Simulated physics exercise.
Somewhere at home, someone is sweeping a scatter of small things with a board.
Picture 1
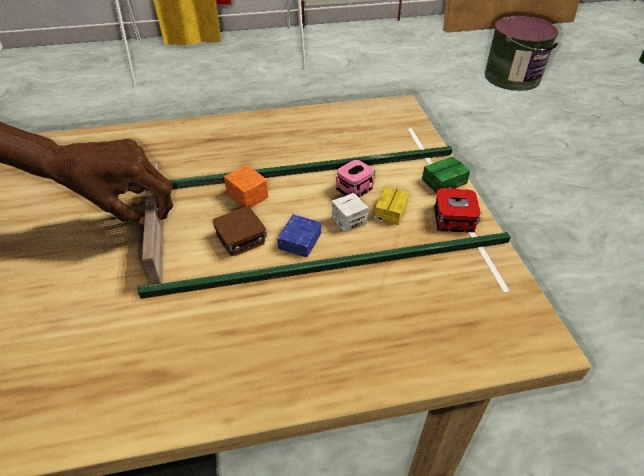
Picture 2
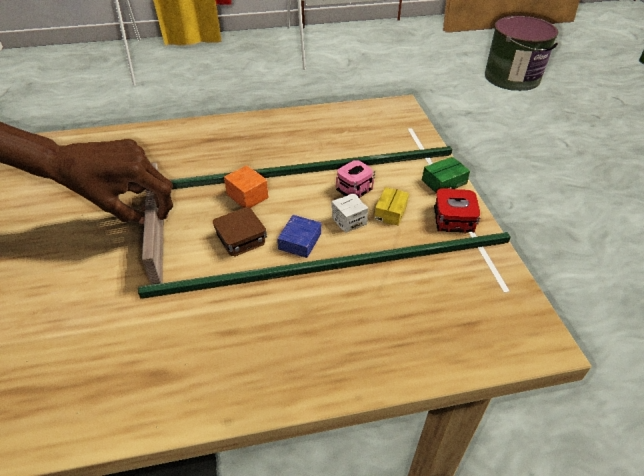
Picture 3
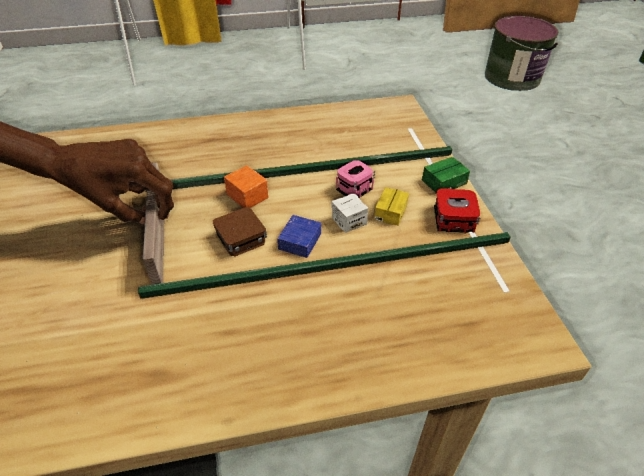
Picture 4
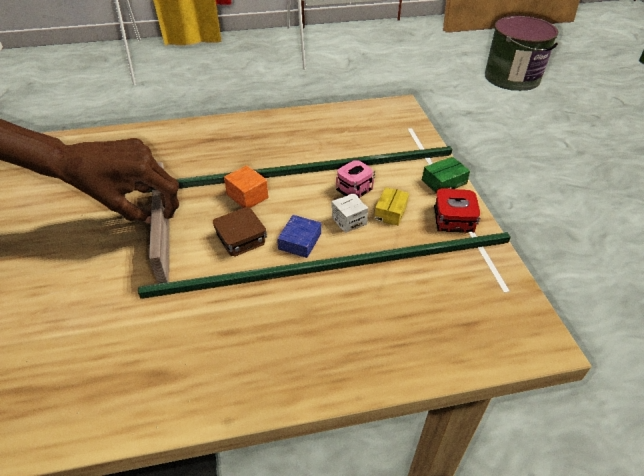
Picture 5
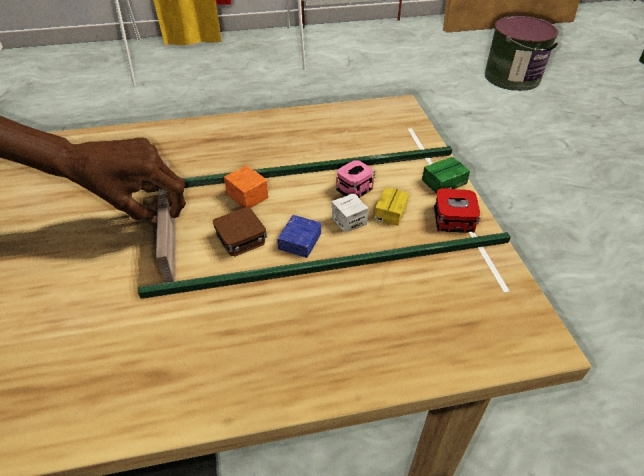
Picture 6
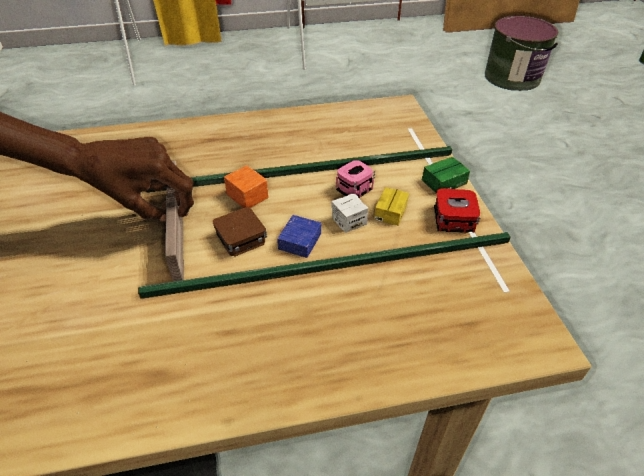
On a wooden table, a hand slides a board slightly right toward small colourful boxes.
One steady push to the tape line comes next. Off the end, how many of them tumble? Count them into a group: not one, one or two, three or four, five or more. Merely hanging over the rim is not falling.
Missing from the table at the end: Five or more.
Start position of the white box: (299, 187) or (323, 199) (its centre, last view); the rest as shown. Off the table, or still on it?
Taking the two places in turn: It fails to stay, then it fails to stay.
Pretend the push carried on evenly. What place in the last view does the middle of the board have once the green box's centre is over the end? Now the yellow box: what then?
The middle is at (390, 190) when it's the green box, and at (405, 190) when it's the yellow box.
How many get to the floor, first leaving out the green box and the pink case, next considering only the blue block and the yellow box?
You'd get 4 in the first case and 4 in the second one.
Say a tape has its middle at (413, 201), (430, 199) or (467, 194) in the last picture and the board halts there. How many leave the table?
3, 3, 8.
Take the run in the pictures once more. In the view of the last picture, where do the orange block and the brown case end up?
They come to rest around (452, 166) and (479, 203).
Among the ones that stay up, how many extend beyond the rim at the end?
Things overhanging at the end: 1.
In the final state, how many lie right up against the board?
That makes 2.
A little later, none off yet; green box at rest near (446, 175); red case at rest near (456, 211); yellow box shifted a little near (408, 203).
When it is over, the number that fall off is five or more; down, blue block, white box, pink case, yellow box, red case and green box.
